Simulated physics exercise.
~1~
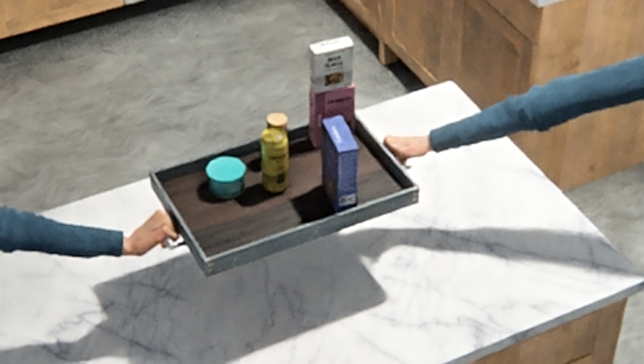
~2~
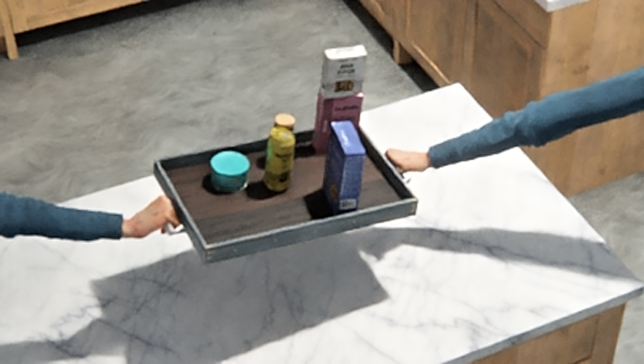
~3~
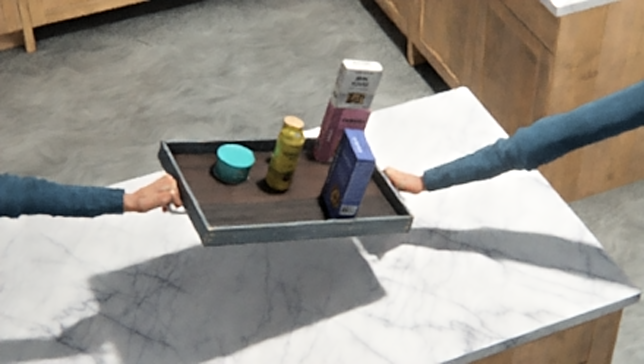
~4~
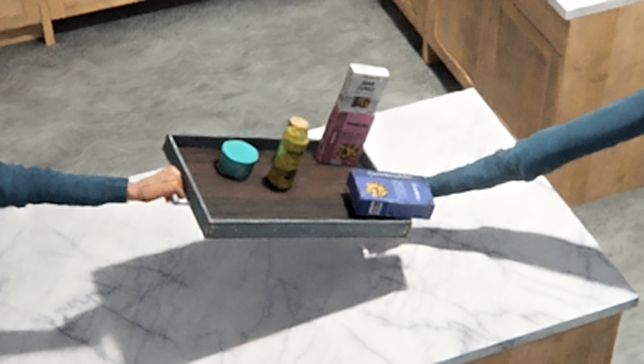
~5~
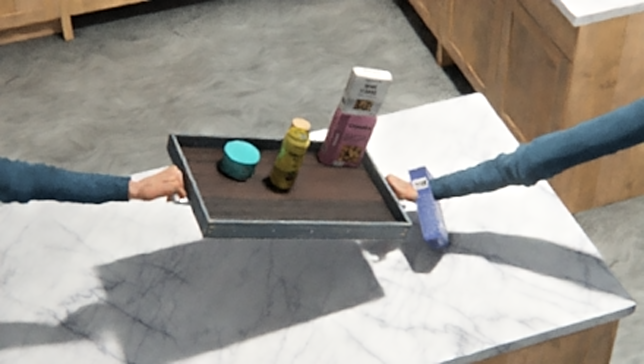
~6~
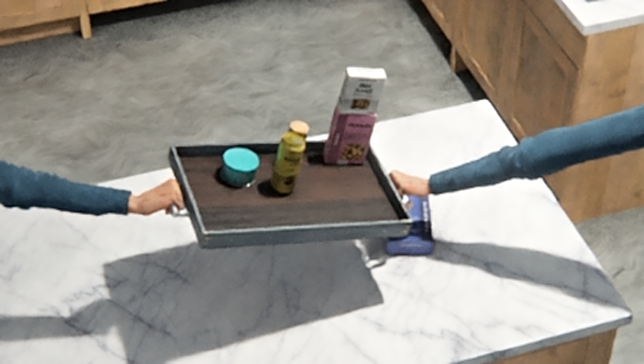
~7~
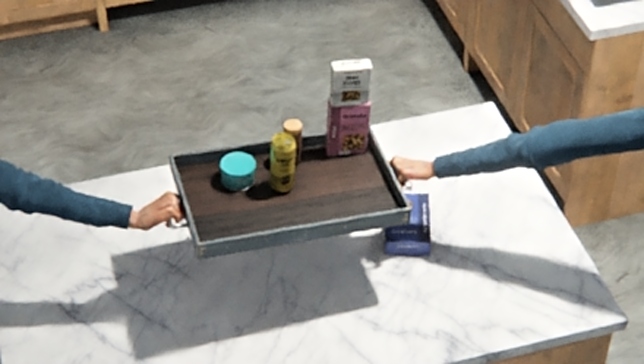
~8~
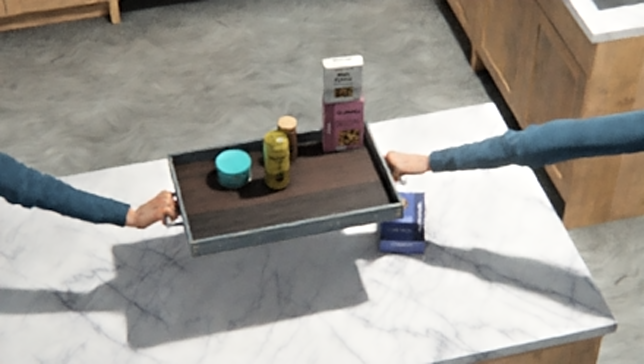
A serving tray with a dark base and grey rim is held by two blue-sleeved hands above a white marble table in a kitchen, seen from above. On it stand a turquoise tub at left, a yellow container with a brown-topped one behind it, a white carton stacked on a pink packet, and a blue packet near the right front. The tray tilts down to the right, and the blue packet tips over the rim and drops onto the table. The tray then comes back to level. The blue packet ends lying on the marble, while everything else stays aboard, the white carton still atop the pink packet.
